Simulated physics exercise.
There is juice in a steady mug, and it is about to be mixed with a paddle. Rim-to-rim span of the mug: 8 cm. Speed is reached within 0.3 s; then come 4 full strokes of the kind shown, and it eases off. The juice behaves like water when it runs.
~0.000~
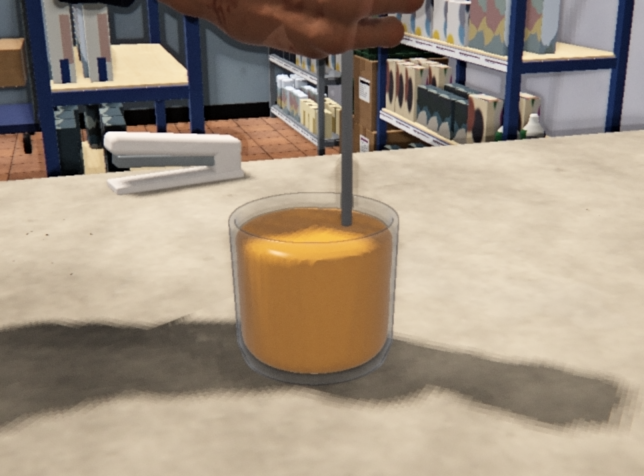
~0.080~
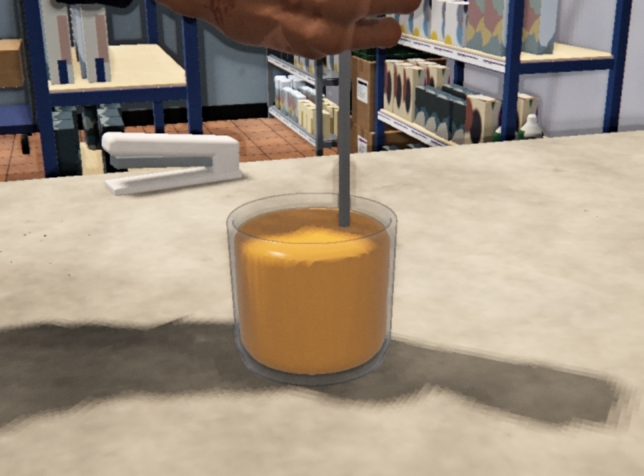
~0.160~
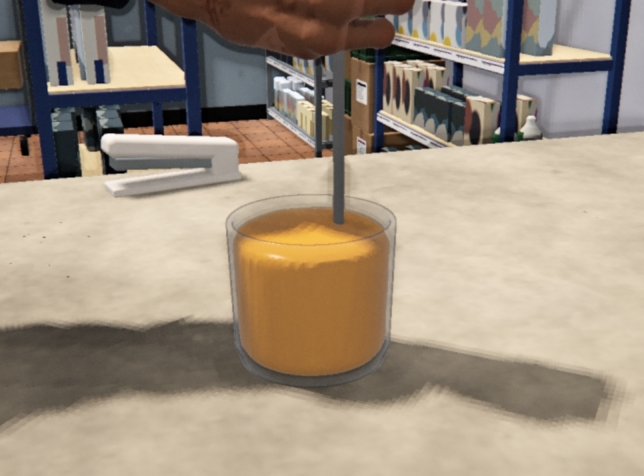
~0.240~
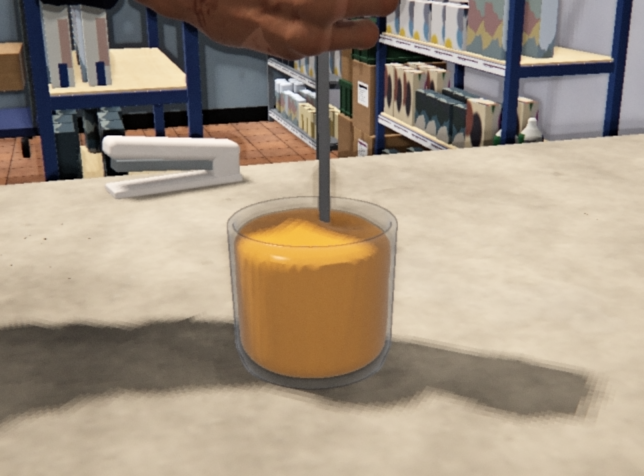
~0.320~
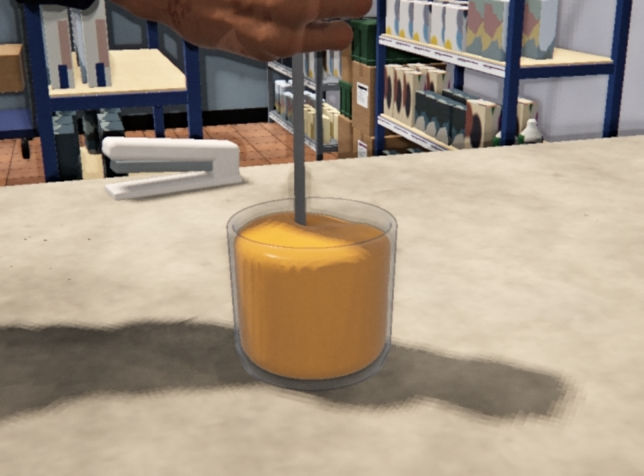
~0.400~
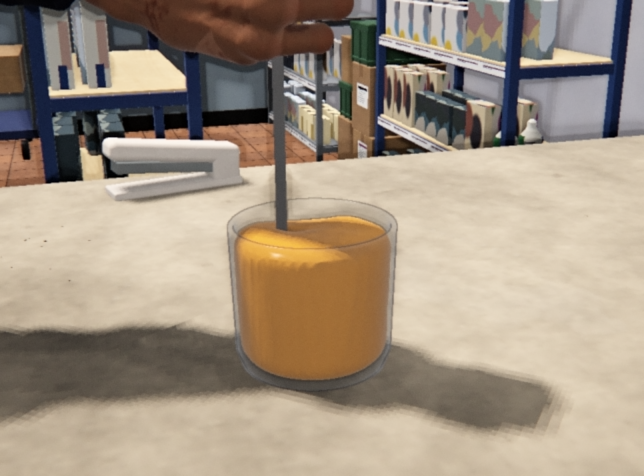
A hand holding a thin gray stick dipped in a clear mug of orange juice moved it from the right side across to the left, and the juice's surface shifted slightly around it.
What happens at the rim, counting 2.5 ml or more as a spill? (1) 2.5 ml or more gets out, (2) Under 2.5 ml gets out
Under 2.5 ml gets out (2).
After 1.04 s 0 ml is over the rim.
After 1.68 s 0 ml is over the rim.
After 2.33 s 0 ml is over the rim.
After 2.97 s 0 ml is over the rim.
In the end 0 ml is over the rim.
